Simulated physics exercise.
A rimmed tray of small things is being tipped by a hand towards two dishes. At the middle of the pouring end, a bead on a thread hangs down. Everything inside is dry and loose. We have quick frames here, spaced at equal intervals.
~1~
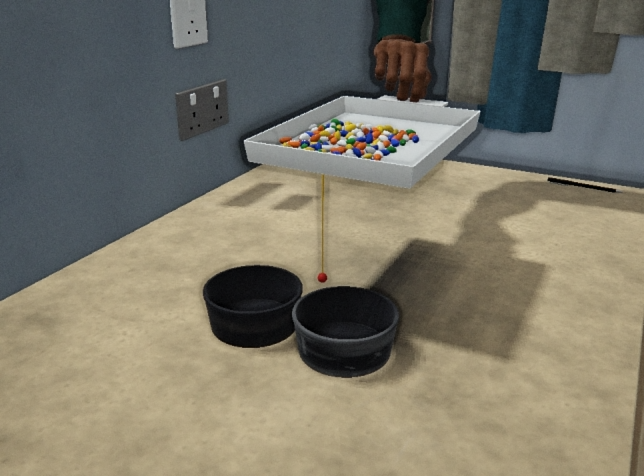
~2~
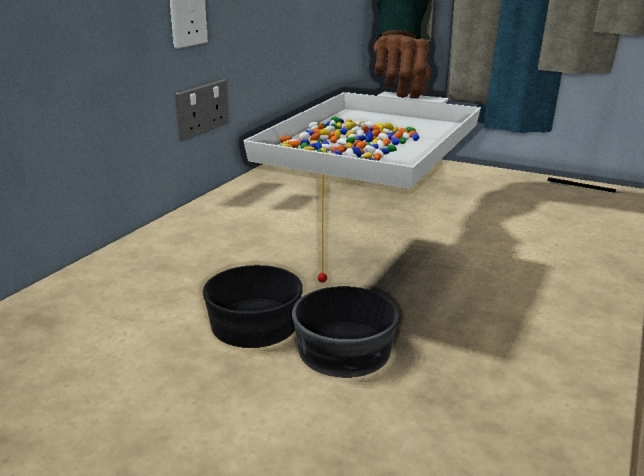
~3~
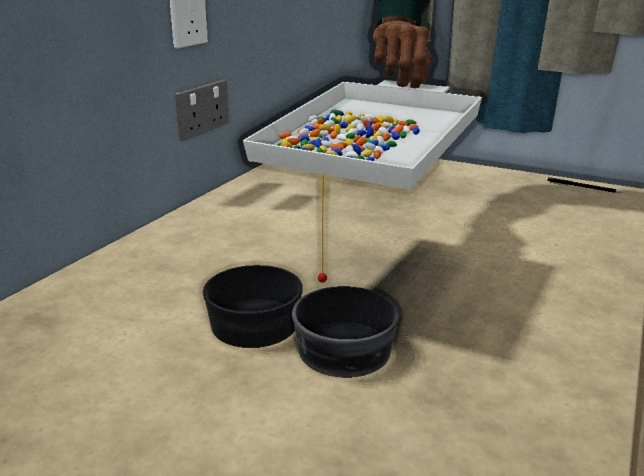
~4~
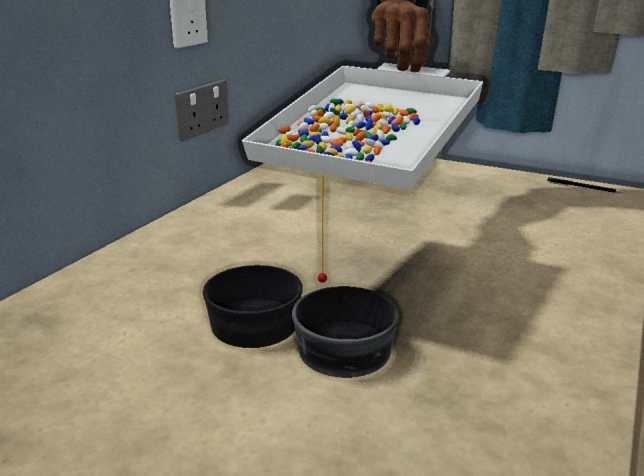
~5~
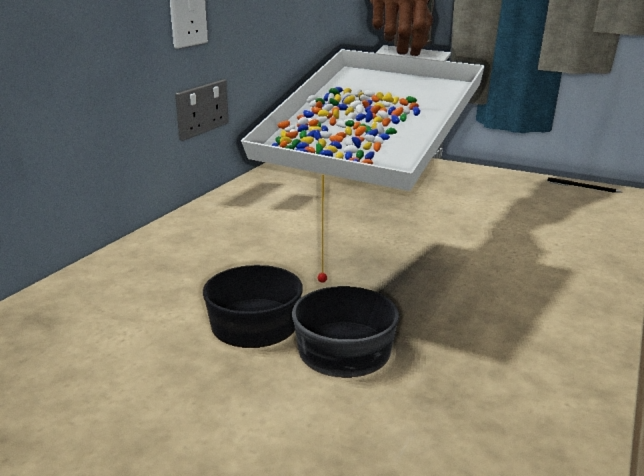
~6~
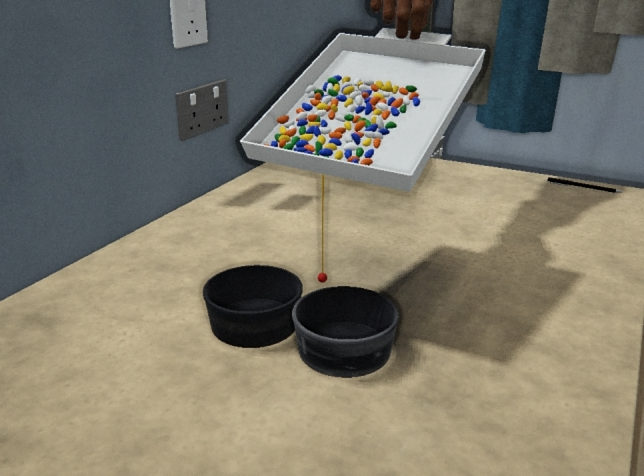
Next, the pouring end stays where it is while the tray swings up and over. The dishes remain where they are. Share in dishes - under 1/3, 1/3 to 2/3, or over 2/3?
1/3 to 2/3.
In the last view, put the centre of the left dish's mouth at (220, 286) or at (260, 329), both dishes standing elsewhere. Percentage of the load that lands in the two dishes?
Roughly 50 % and 70 %.
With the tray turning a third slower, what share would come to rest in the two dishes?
Near 50 in a hundred.
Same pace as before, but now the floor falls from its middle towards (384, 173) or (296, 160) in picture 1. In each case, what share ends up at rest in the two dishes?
First heading 60 %, second heading 80 %.
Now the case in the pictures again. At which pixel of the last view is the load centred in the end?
(317, 353).
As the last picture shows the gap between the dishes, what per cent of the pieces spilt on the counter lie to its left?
Roughly 70 in a hundred.
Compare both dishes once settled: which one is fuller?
Winner noted as the right of the two.
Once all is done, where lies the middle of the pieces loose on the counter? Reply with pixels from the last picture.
Roughly at (268, 380).
Just after the last frame, tray tipped steeply; every one on the tray.
A moment on, tray tipped past a quarter turn; almost all on the tray; just a few in the right dish; just a few outside both; just a few in the air.
Further on, tray tipped past a quarter turn; roughly half in the right dish; about a tenth in the left dish; roughly half outside both.
When it is over, tray tipped past a quarter turn; roughly half in the right dish; about a tenth in the left dish; roughly half outside both.
